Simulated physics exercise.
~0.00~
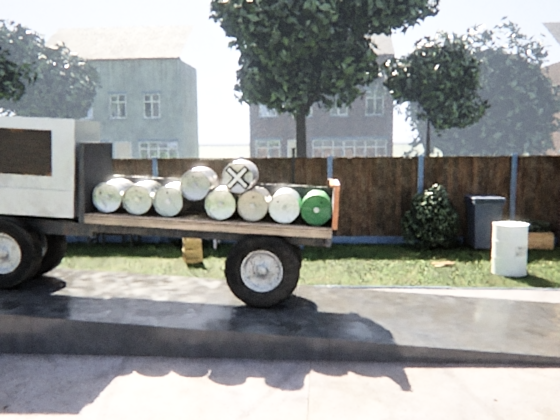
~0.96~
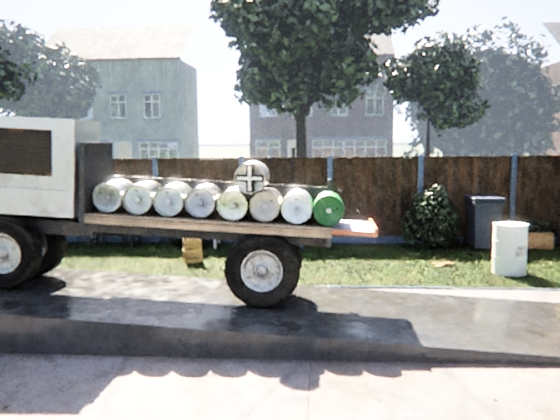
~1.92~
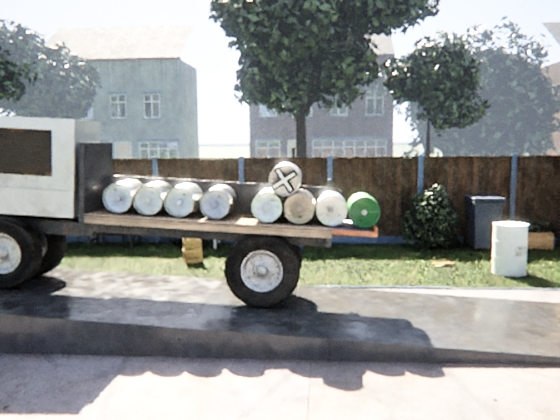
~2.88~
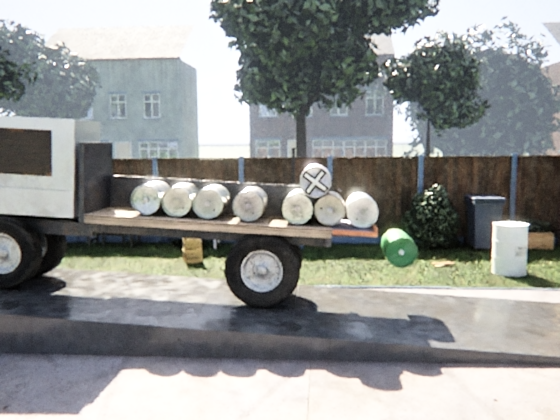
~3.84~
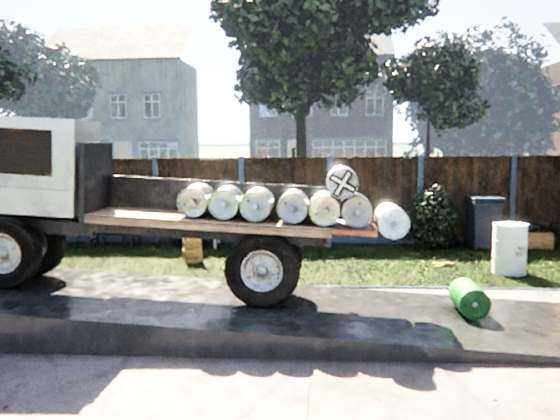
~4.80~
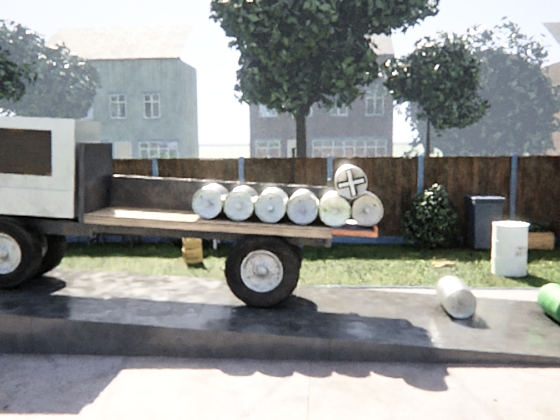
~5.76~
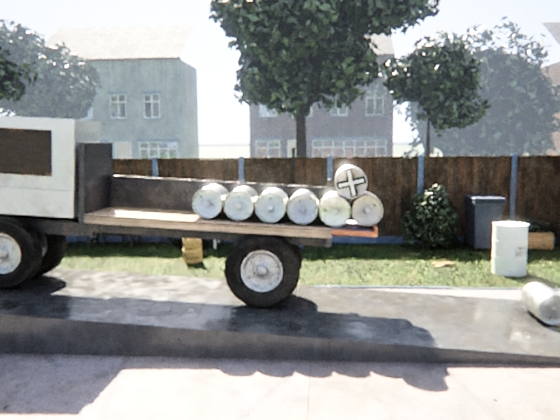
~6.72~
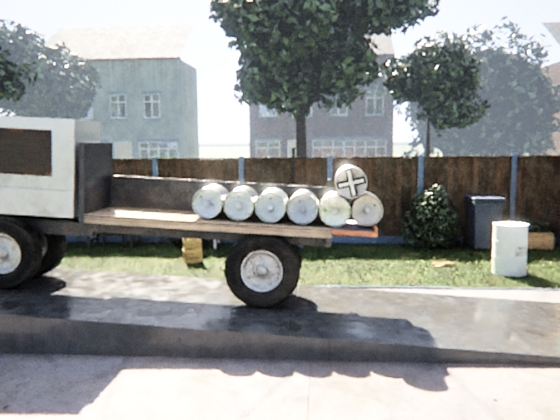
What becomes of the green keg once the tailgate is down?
It rolls out over the lowered tailgate, drops to the ground and rolls away to the right until it is out of sight.
